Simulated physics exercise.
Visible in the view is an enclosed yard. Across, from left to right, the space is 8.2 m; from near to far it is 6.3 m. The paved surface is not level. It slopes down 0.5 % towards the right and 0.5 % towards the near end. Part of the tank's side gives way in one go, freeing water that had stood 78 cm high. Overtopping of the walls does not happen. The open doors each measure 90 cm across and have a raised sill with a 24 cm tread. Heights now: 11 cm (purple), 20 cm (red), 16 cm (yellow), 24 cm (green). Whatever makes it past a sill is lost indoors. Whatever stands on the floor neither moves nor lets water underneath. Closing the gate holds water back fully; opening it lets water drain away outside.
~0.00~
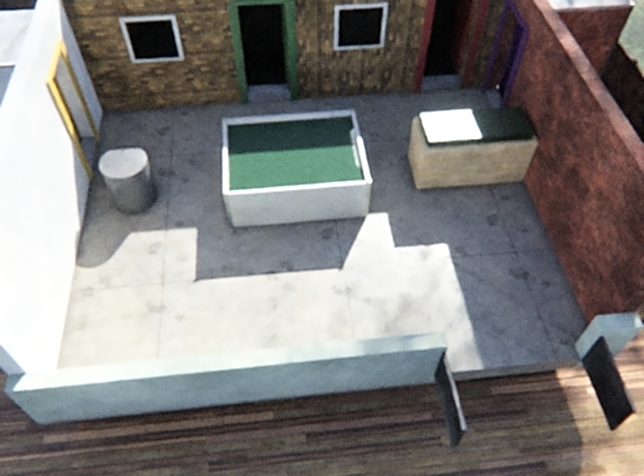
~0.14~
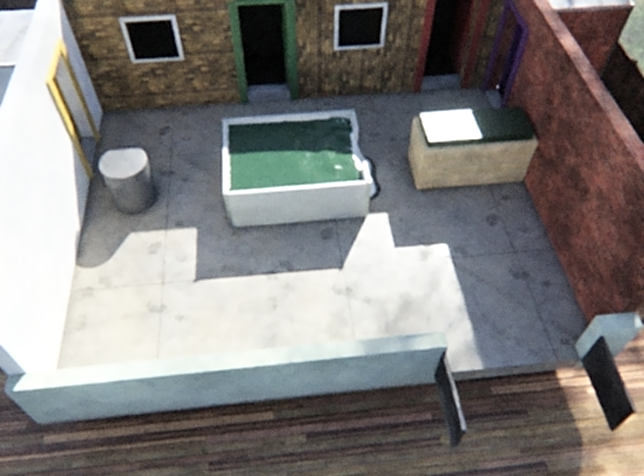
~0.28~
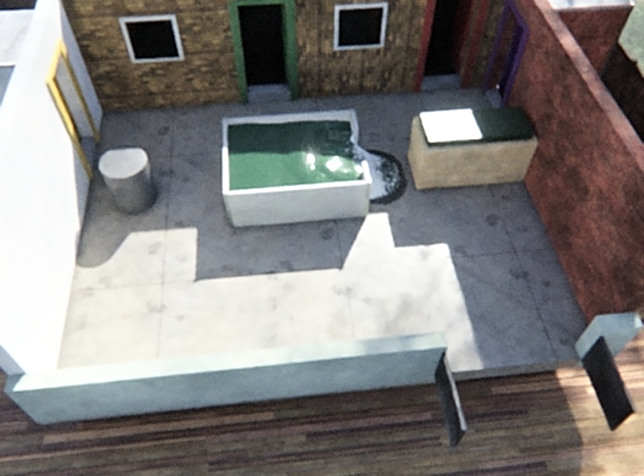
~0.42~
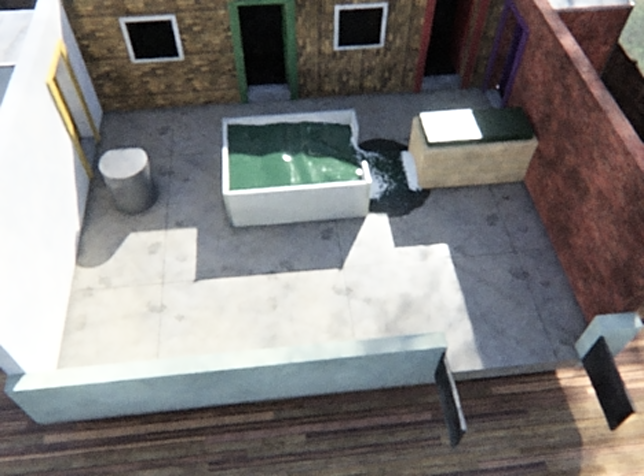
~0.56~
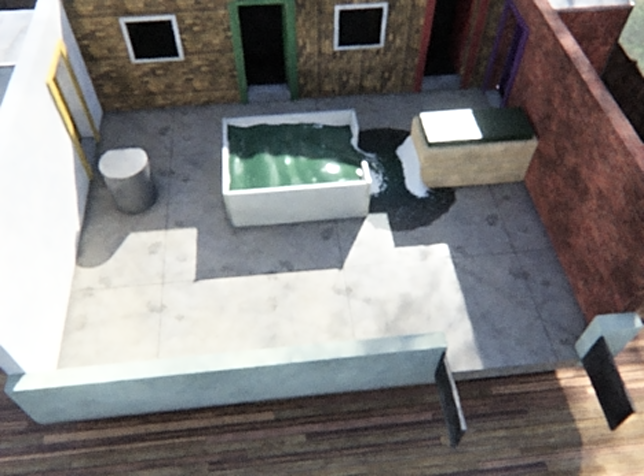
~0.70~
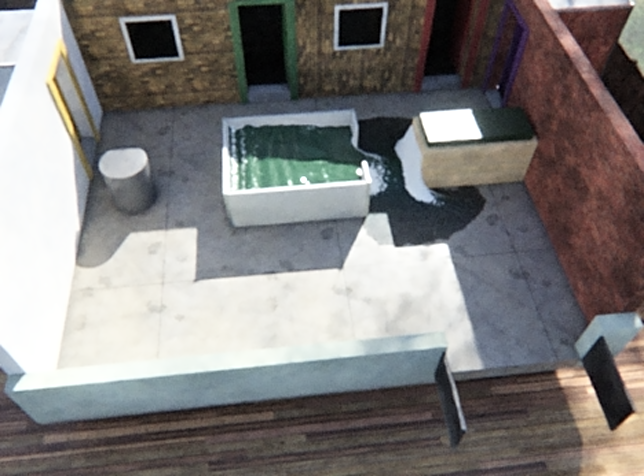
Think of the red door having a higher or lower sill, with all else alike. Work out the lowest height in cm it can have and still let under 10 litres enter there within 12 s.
The lowest such height is roughly 18 cm.
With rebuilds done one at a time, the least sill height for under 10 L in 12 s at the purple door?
The purple door needs around 24 cm.
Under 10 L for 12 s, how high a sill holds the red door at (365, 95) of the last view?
Roughly 21 cm.
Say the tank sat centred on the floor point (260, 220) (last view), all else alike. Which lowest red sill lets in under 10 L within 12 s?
7.5 cm, give or take.
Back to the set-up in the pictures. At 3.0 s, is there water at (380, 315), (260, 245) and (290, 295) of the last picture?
One by one: Drenched, clear, clear.
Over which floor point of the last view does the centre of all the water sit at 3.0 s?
I'd put it close to (356, 182).
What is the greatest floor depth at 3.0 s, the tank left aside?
Max depth: Near 34 cm.
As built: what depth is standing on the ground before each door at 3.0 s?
Purple door 21 cm, red door 17 cm, yellow door 0 cm, green door 4 cm.
After 1.4 s water covers 25 % of the floor, deepest (57 cm) near (405, 176); 13 cm at the red door, 0 litres in over its 20 cm sill.
After 3.0 s water covers 45 % of the floor, deepest (34 cm) near (405, 176); 17 cm at the red door, 2 litres in over its 20 cm sill.
After 12.0 s water covers 85 % of the floor, deepest (11 cm) near (405, 176); 7 cm at the red door, 4 litres in over its 20 cm sill.
At the red door as built, the water arrived by 1.3 s and peaked near 22 cm at 4.6 s.
Run again over the same 12 s with other heights there, 23 litres in over 15 cm, 4 litres over 20 cm. The limit of 10 litres is kept from about 18 cm up.
